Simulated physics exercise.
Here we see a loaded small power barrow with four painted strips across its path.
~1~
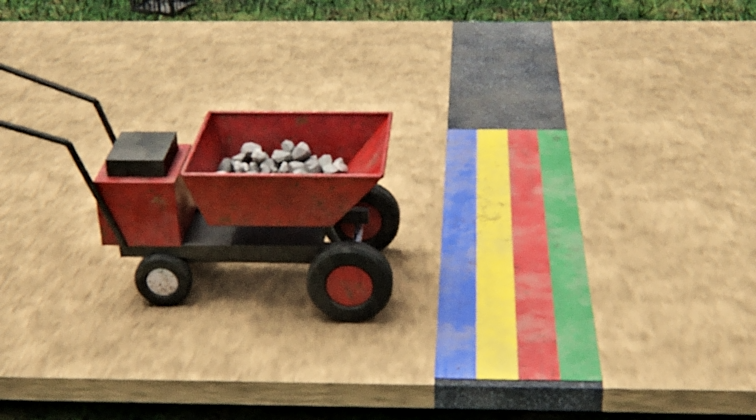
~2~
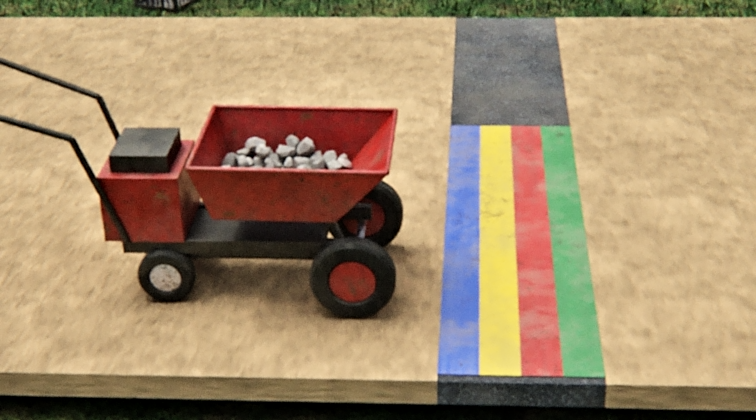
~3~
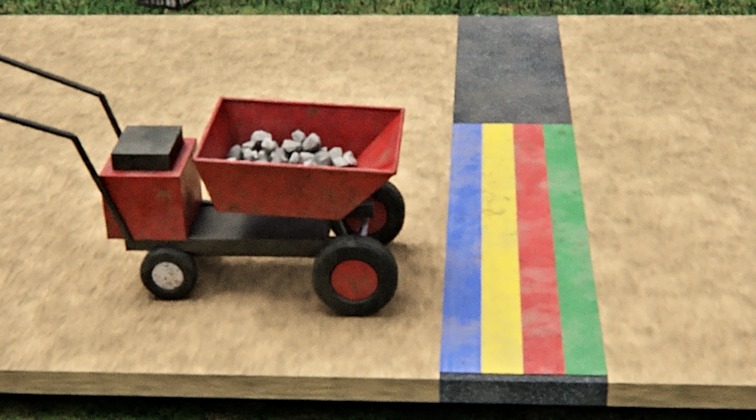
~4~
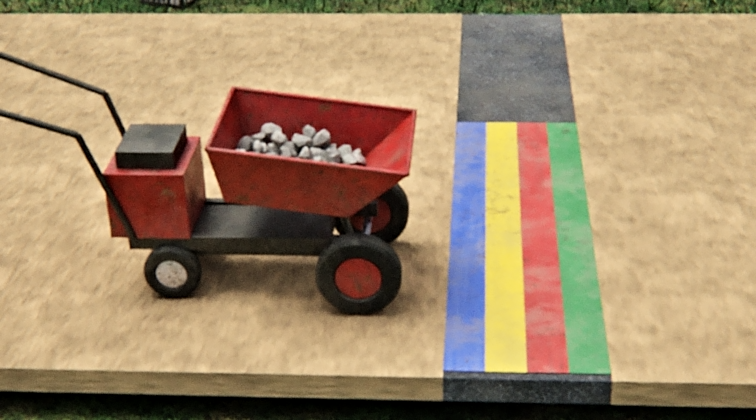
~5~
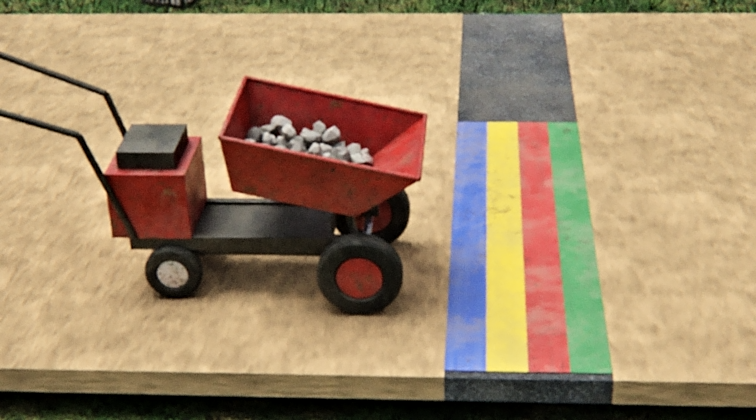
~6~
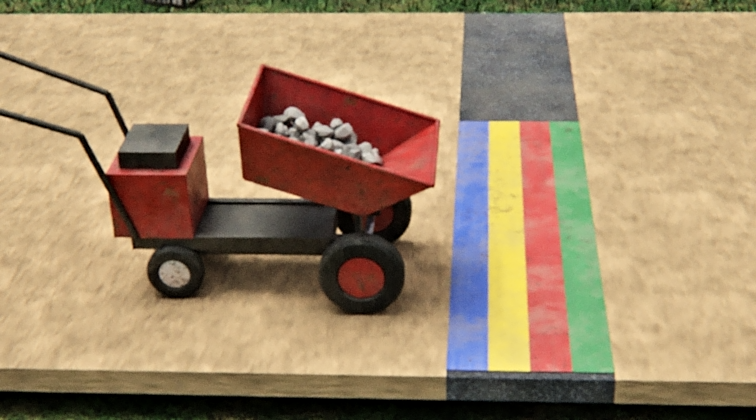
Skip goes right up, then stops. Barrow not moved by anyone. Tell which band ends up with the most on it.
The most ends up on yellow.
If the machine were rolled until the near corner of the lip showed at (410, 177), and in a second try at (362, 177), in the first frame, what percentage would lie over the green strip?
That would be roughly 20 in a hundred and then roughly 10 in a hundred.
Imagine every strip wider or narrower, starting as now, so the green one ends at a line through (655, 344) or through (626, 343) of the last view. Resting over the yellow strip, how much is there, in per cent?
Close to 50 percent, and close to 50 percent.
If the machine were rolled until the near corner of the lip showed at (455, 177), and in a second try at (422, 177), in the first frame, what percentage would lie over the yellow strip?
The first gives close to 0 per cent and the second 0 per cent.
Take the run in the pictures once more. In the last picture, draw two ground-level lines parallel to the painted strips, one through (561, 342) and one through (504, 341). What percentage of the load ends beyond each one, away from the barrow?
That's 20 per cent for the first and 70 per cent for the second.
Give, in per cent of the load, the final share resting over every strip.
Split by strip in per cent: Blue 5; yellow 45; red 30; green 10.
Soon after the last picture, skip tipped steeply; all in the skip.
A little later, skip tipped right over; about two thirds in the skip; about a quarter over the yellow strip; a small part over the red strip; a stray few over the green strip.
Later still, skip tipped right over; a small part in the skip; a stray few over the blue strip; about half over the yellow strip; about a quarter over the red strip; a small part over the green strip; a small part off the paint.
At rest, skip tipped right over; a small part in the skip; a small part over the blue strip; about half over the yellow strip; about a quarter over the red strip; a small part over the green strip; a stray few off the paint.
